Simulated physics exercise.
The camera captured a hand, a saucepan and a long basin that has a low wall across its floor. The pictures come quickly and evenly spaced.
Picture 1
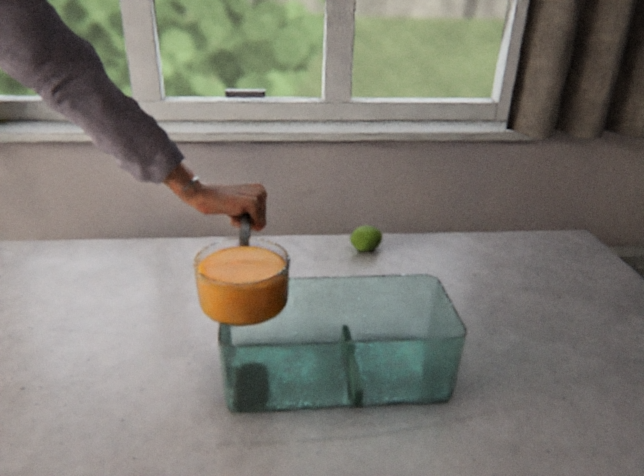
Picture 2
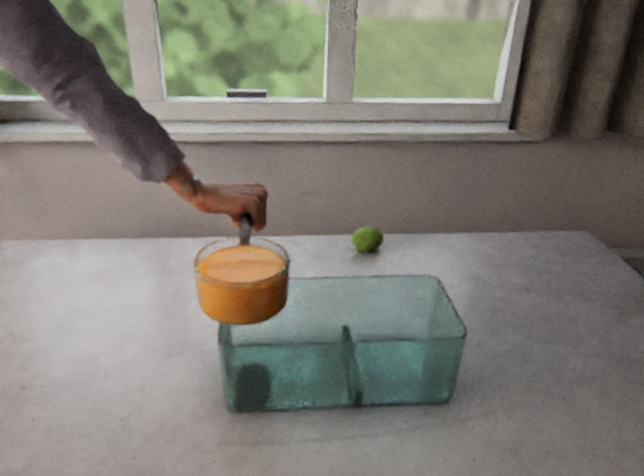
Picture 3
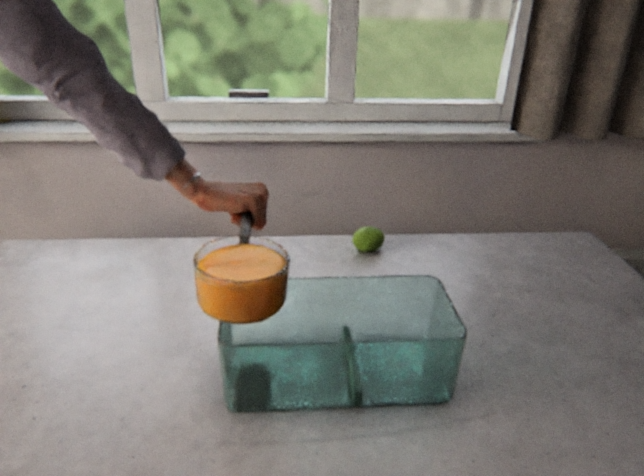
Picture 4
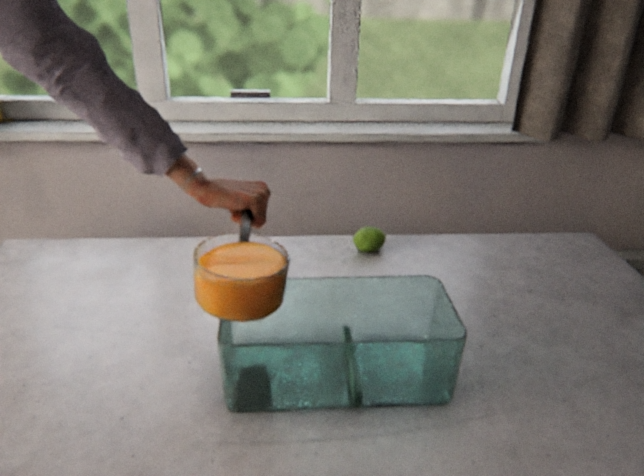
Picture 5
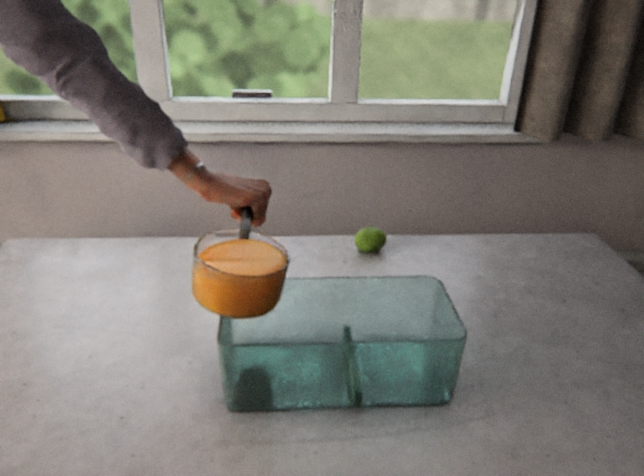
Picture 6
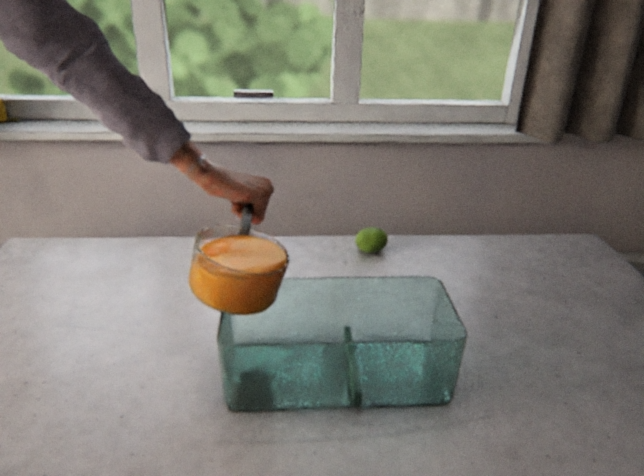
At first, a hand holds a clear saucepan of orange juice nearly level above the left end of a long greenish glass basin with a low wall across its floor. Then the hand gradually tilts the pan to the right, its left side rising and the juice shifting toward the right rim.
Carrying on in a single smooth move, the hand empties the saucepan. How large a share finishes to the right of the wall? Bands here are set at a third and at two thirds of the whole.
I expect the share right of the wall to be at least a third but at most two thirds.
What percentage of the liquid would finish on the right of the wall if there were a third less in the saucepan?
Something like 45 per cent, give or take.
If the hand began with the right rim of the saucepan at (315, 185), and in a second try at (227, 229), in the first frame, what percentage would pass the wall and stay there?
Near 80 % and 20 %.
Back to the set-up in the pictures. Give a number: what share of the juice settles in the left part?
About 40 per cent.
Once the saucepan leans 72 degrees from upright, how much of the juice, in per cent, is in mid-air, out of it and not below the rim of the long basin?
About 30 per cent.
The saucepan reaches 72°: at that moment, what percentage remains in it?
50 %.
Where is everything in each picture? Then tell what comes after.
In the first frame, it leans 0°; its right rim is at (289, 259); the juice meets the walls at (198, 266) and (287, 263); the long basin's rim runs from (222, 312) to (451, 304); the wall's top is at (352, 356).
In the second frame, it leans 1°; its right rim is at (289, 259); the juice meets the walls at (198, 265) and (287, 263).
In the third frame, it leans 2°; its right rim is at (289, 260); the juice meets the walls at (198, 264) and (287, 261).
In the fourth frame, it leans 6°; its right rim is at (289, 259); the juice meets the walls at (197, 262) and (287, 260).
In the fifth frame, it leans 10°; its right rim is at (288, 259); the juice meets the walls at (196, 257) and (287, 257).
In the sixth frame, it leans 15°; its right rim is at (288, 259); the juice meets the walls at (195, 254) and (288, 254).
A moment on, the tilt is 72° and 51 per cent is still to pour, 17 is left of the wall and 1 right of it.
Next, the tilt is 106° and 6 per cent is still to pour, 28 is left of the wall and 55 right of it.
Then the tilt is 112° and 0 per cent is still to pour, 40 is left of the wall and 59 right of it.
Later the tilt is 112° and 0 per cent is still to pour, 42 is left of the wall and 57 right of it.
Finally, 42 per cent lies left of the wall, 57 right of it and 1 outside.
